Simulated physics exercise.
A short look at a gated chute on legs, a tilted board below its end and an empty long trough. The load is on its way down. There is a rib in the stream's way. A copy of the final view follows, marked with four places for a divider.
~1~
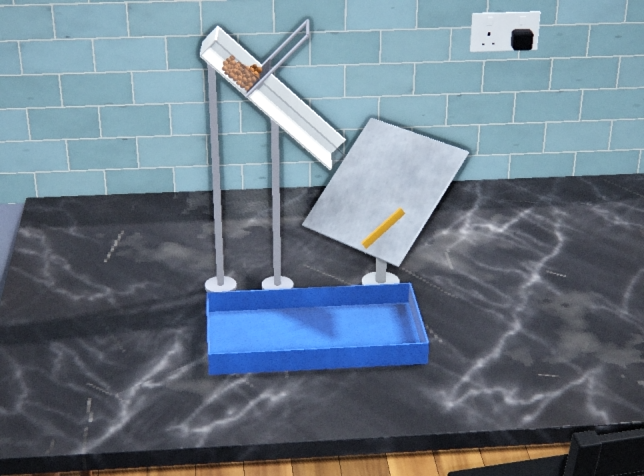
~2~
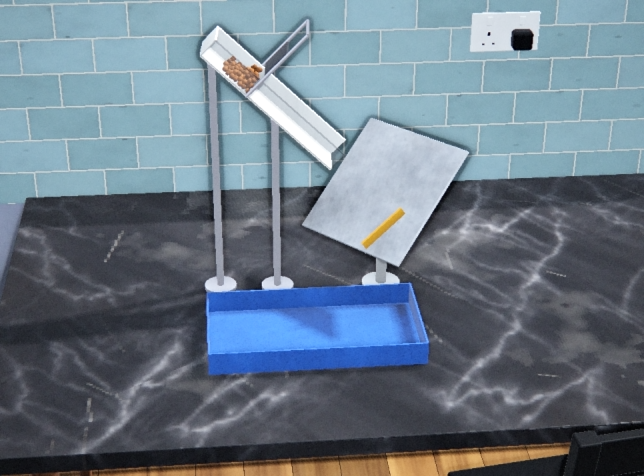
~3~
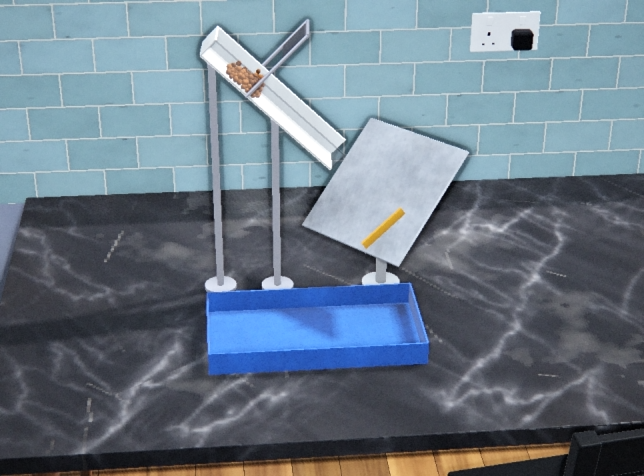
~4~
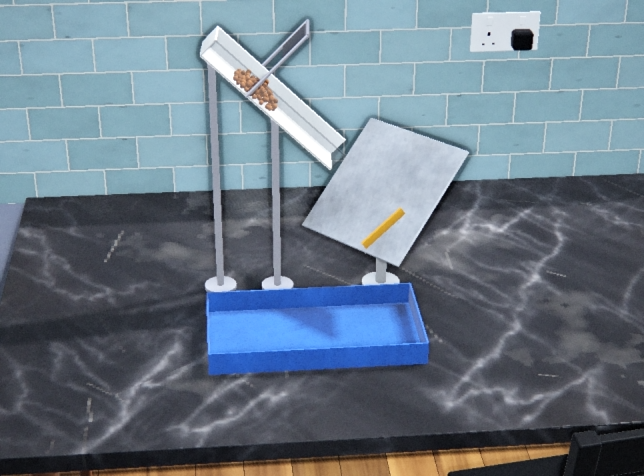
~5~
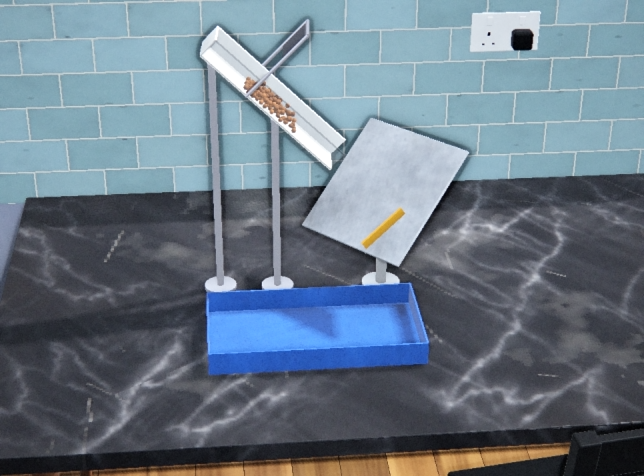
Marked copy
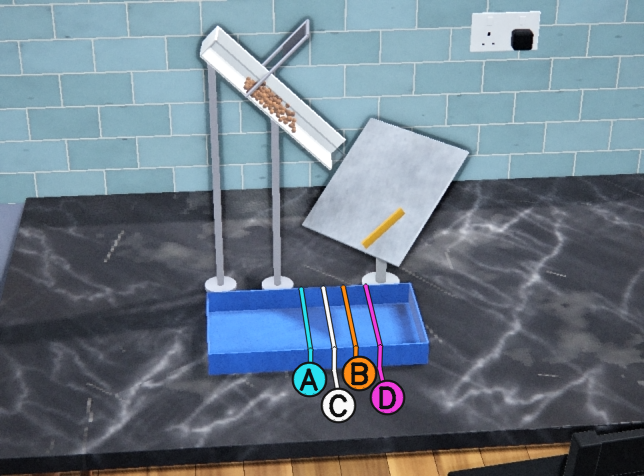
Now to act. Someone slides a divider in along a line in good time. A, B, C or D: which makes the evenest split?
It is C.
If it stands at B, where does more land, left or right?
The left side.
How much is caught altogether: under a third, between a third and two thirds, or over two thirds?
It is over two thirds.
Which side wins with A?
The right side.
On the marked copy, line A crosses the front rim at (310, 349); line B crosses the front rim at (355, 347); line C crosses the front rim at (334, 348); line D crosses the front rim at (380, 345).
With A, of what is caught, just a few on the left of the divider, almost all on the right.
With B, of what is caught, almost all on the left of the divider, just a few on the right.
With C, of what is caught, roughly half on the left of the divider, roughly half on the right.
With D, of what is caught, almost all on the left of the divider, just a few on the right.
